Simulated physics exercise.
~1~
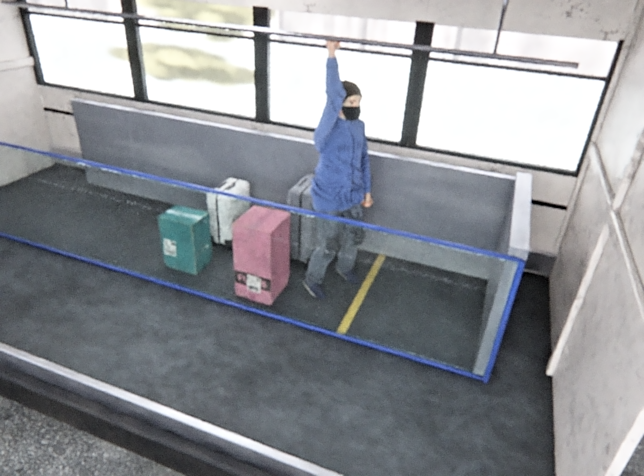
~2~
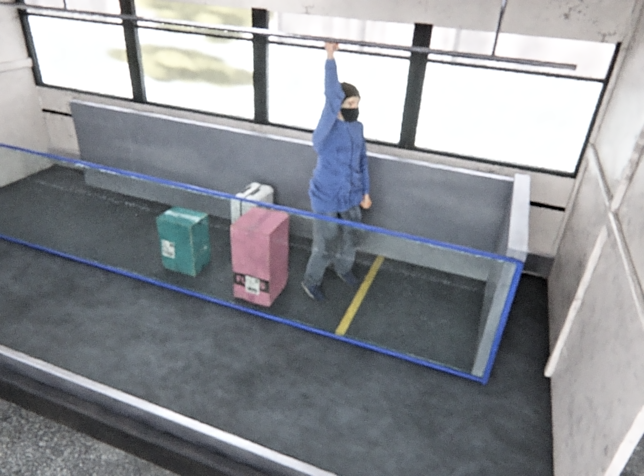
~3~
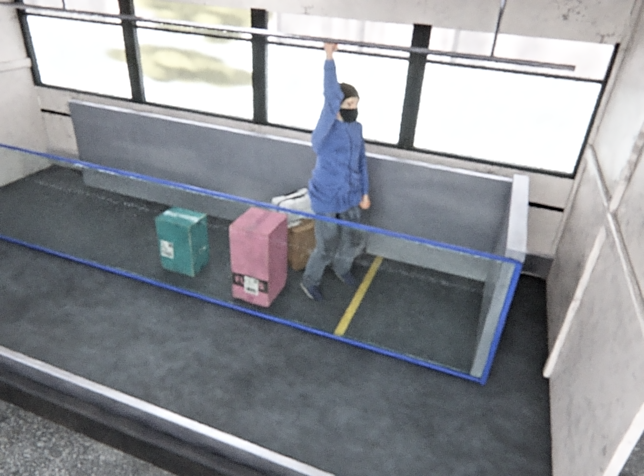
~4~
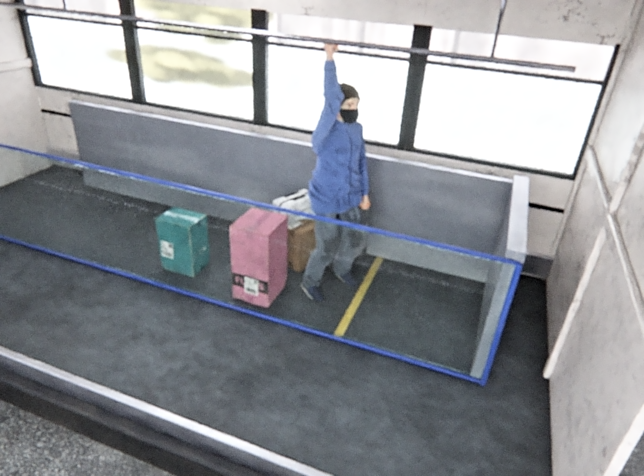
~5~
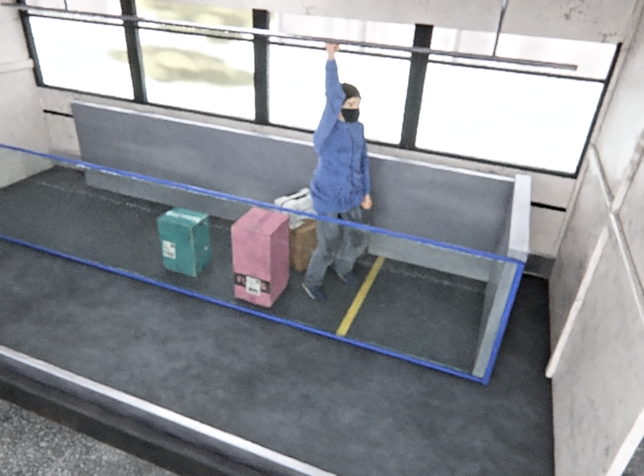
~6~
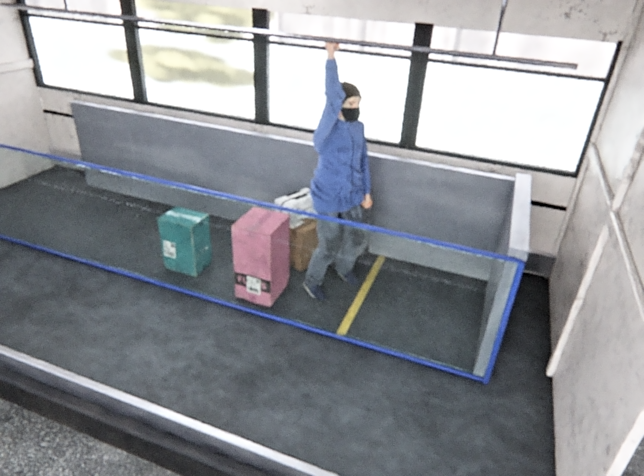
In a bus bay below a row of windows, a masked passenger in a blue top holds the overhead rail with one raised hand, with luggage standing to the left. The white case rolls right behind the tall pink bag, while the grey case slips out of view behind the passenger. The white case then moves farther right, and a brown carton comes into view between the pink bag and the passenger's legs. The teal pack and pink bag stay put. Finally, the luggage in view rests short of the yellow line, the passenger still gripping the rail.
